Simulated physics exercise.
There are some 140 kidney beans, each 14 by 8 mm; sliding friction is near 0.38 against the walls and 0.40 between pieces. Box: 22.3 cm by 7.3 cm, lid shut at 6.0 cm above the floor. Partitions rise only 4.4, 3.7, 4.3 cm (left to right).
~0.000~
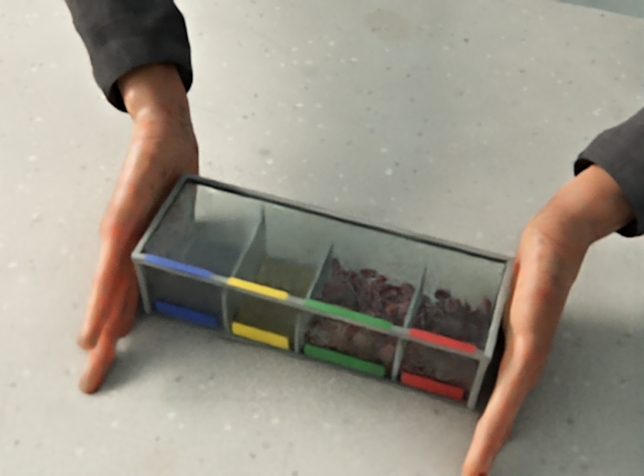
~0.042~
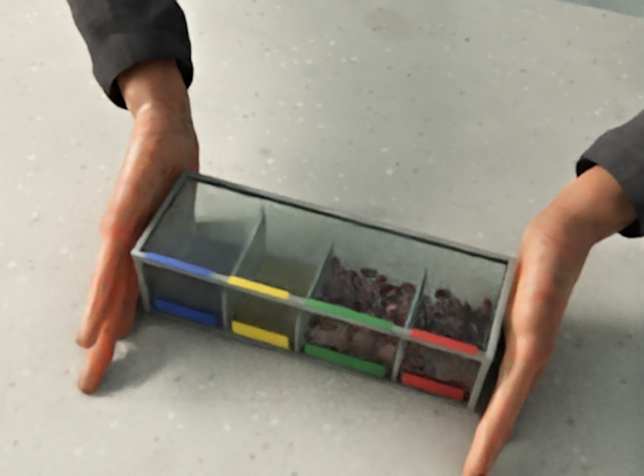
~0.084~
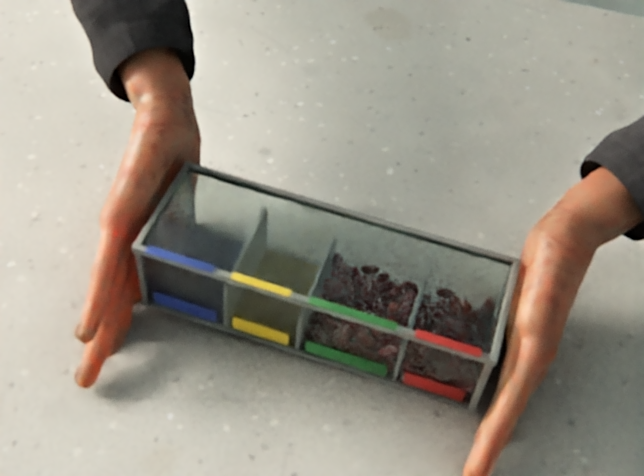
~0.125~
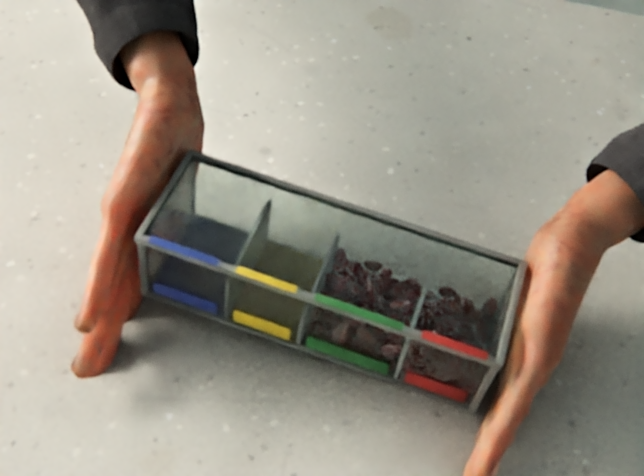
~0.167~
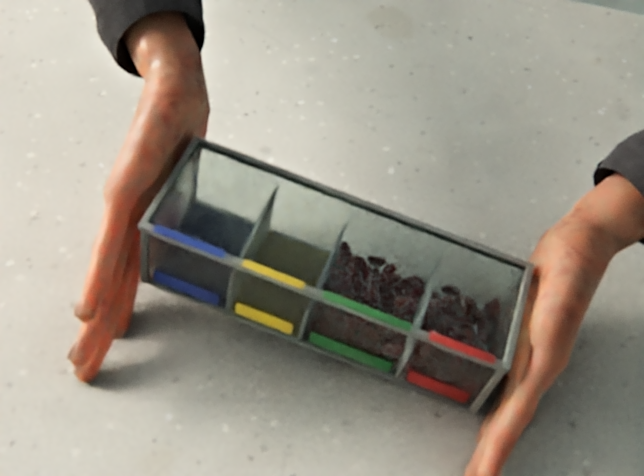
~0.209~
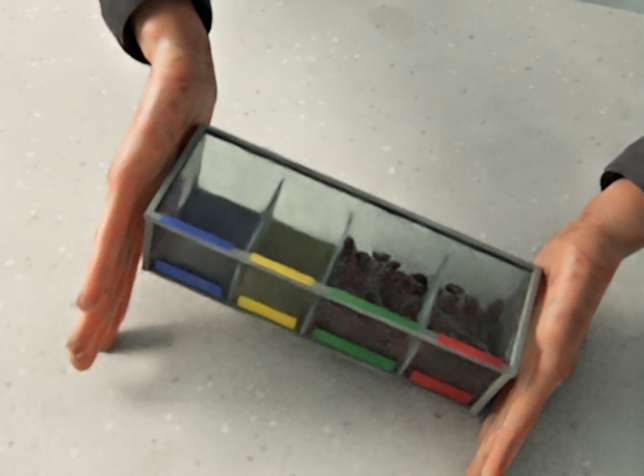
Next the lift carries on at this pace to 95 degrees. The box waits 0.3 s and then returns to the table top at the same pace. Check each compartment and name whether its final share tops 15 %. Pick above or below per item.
Red = above; blue = below; green = above; yellow = below.
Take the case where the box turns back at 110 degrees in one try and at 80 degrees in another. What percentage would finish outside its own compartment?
40 and 10 %.
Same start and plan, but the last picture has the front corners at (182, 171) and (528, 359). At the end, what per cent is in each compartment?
Each compartment ends like this: Red 55 per cent, blue 0 per cent, green 45 per cent, yellow 0 per cent.
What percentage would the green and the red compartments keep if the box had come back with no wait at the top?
Final amounts would be green 30% and red 70%.
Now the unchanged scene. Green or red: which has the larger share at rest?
Red compartment.
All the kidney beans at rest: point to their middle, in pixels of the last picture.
Resting centre estimate: Around (443, 346).
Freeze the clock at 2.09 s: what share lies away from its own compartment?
My estimate is some 35 percent.
Then, at 1.33 s, tilt 95 degrees; red 60 %, green 40 %.
After 2.09 s, tilt 49 degrees; red 70 %, green 30 %.
Then, at 2.86 s, tilt 0 degrees; red 70 %, green 30 %.
At rest (3.3 s), red 70 %, blue 0 %, green 30 %, yellow 0 %.
